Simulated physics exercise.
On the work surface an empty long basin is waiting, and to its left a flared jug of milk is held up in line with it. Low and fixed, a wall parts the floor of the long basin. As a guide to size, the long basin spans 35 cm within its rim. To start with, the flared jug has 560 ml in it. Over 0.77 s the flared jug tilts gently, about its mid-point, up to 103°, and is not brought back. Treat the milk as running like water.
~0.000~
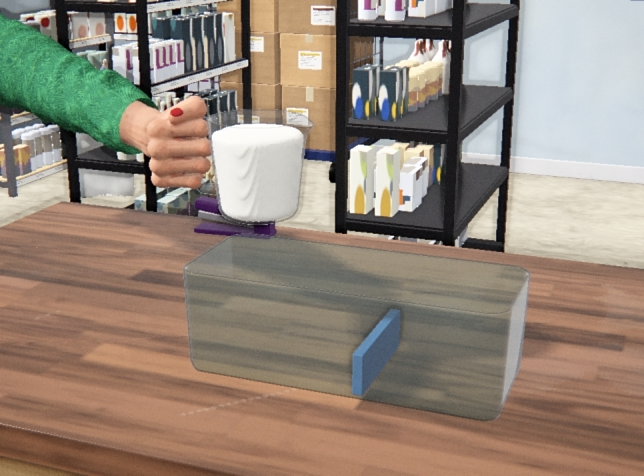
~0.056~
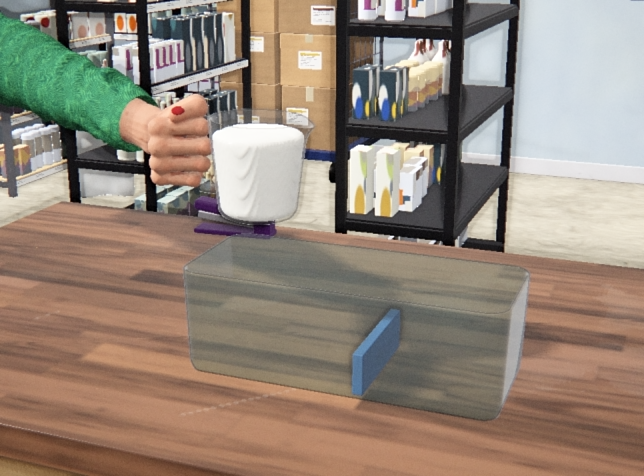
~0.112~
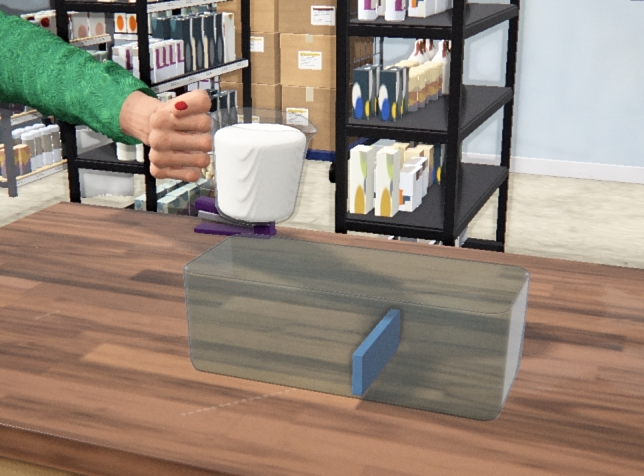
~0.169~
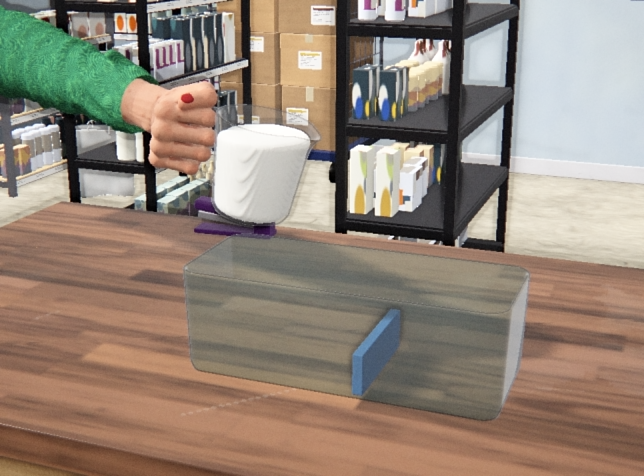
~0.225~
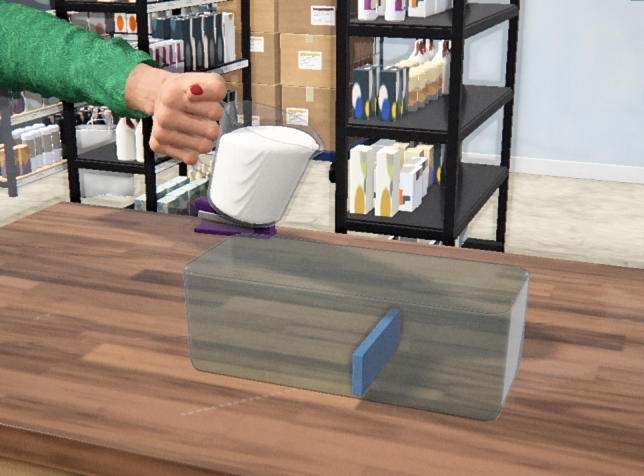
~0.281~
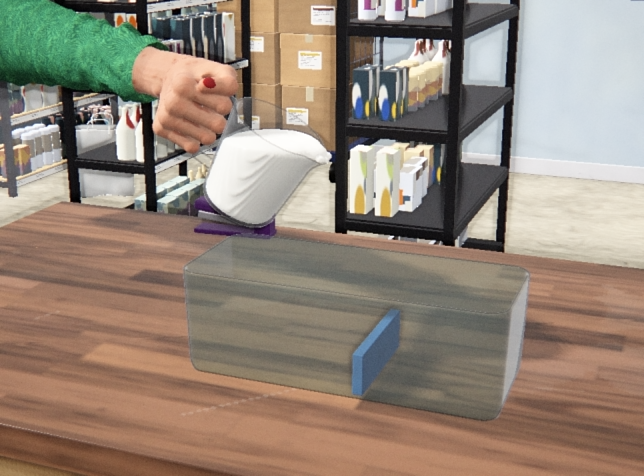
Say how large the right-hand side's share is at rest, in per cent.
Its share is roughly 18 per cent.
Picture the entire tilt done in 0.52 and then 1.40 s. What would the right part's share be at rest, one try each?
Respectively about 10 and 35 percent.
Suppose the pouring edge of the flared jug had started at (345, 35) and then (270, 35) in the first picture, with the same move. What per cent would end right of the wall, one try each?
95 then 5 %.
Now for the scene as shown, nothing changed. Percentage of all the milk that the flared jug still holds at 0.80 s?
I'd say some 10 per cent remains.
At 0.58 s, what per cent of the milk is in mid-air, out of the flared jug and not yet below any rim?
22 %.
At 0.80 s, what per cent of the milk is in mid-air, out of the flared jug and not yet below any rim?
Estimated airborne part: Roughly 8 per cent.
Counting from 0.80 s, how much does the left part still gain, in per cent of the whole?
Around 16 in a hundred.
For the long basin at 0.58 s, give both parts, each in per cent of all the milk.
Left roughly 14 per cent, right roughly 10.
After 0.58 s the tilt is 88° and 54 per cent is still to pour, 15 is left of the wall and 10 right of it.
After 0.80 s the tilt is 103° and 11 per cent is still to pour, 65 is left of the wall and 17 right of it.
After 1.02 s the tilt is 103° and 1 per cent is still to pour, 79 is left of the wall and 17 right of it.
After 1.27 s the tilt is 103° and 0 per cent is still to pour, 80 is left of the wall and 18 right of it.
In the end 80 per cent lies left of the wall, 18 right of it and 2 outside.
